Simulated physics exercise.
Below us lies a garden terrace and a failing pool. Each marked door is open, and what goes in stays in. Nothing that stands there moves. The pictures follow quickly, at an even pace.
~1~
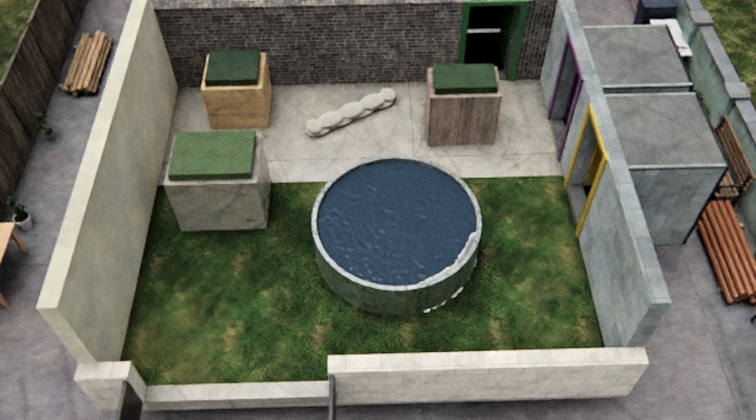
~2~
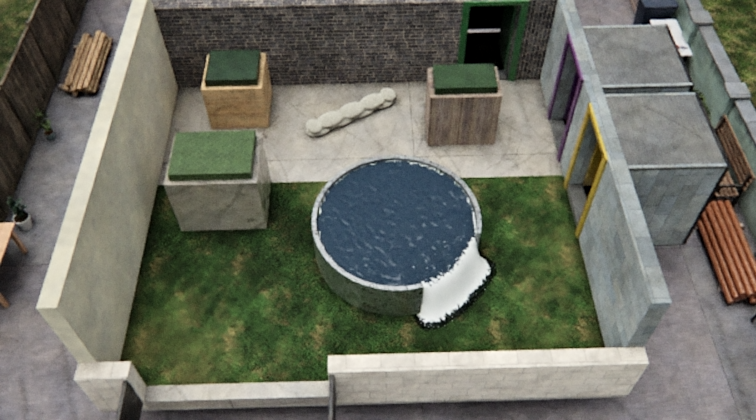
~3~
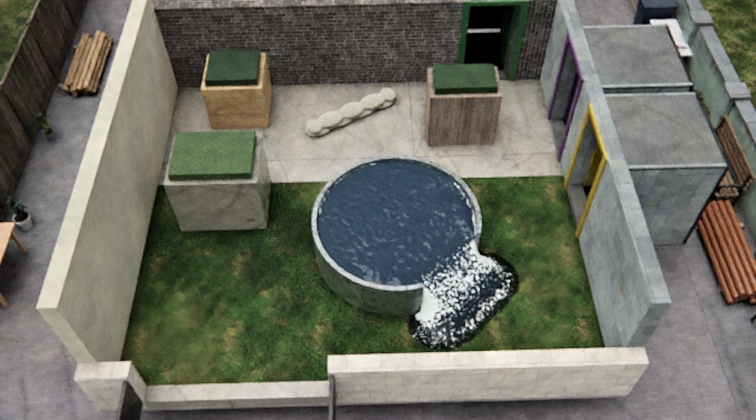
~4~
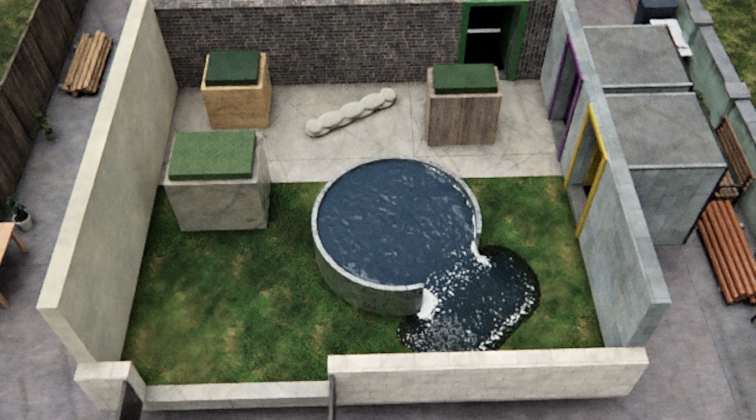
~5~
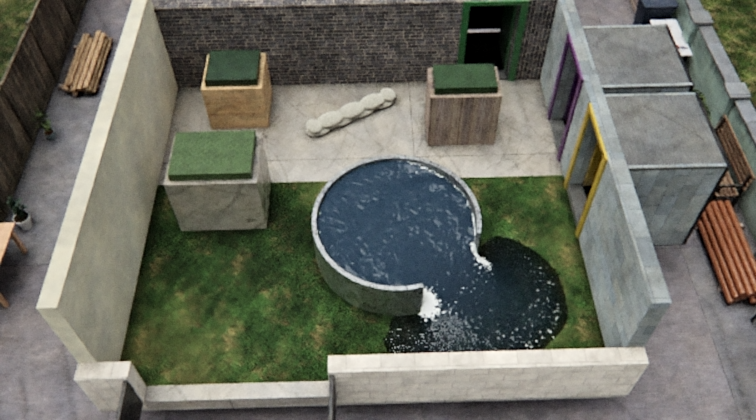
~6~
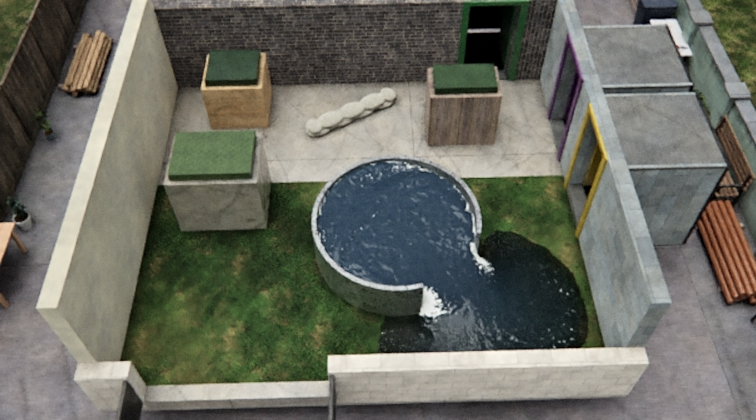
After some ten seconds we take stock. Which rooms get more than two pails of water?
One by one: The green door floods; the purple door floods; the yellow door holds within the limit.
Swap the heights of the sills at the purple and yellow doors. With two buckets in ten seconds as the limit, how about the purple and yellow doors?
One by one: Purple door lets less in; yellow door passes that mark.
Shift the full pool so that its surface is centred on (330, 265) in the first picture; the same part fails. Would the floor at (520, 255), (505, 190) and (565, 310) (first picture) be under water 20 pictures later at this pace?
One after the other: Flooded, flooded, flooded.
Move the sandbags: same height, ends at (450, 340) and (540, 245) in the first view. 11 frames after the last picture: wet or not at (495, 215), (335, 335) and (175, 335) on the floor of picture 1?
In turn: Awash, wet, no water.
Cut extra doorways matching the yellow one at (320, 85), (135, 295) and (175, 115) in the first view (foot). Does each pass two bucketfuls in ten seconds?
As listed: Is under, is under, stays under.
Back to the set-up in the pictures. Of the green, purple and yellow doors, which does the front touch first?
That is the yellow-painted one.
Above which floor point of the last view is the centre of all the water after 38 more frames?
Roughly at (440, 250).
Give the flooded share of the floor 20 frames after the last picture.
Close to 40 %.
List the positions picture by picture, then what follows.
In the first frame, the round tank at (396, 221) is whole and still.
In the second frame, water pours out at (456, 281) and has run to (419, 317).
In the third frame, the front is at (433, 342), out from the gap at (456, 283).
In the fourth frame, water pours out at (456, 284) and has run to a hidden place.
In the fifth frame, the front is at (562, 309), out from the gap at (456, 284).
In the sixth frame, water pours out at (456, 283) and has run to (582, 327).
A moment on, water covers 15 % of the floor; the green door not reached, the purple door not reached, the yellow door not reached.
Next, water covers 20 % of the floor; the green door not reached, the purple door not reached, the yellow door wet at the sill, nothing in.
Then, water covers 40 % of the floor; the green door not reached, the purple door wet at the sill, nothing in, the yellow door wet at the sill, nothing in.
Later, water covers 70 % of the floor; the green door over two buckets in, the purple door under two buckets in, the yellow door wet at the sill, nothing in.
In the end, water covers 95 % of the floor; the green door far over two buckets in, the purple door over two buckets in, the yellow door wet at the sill, nothing in.
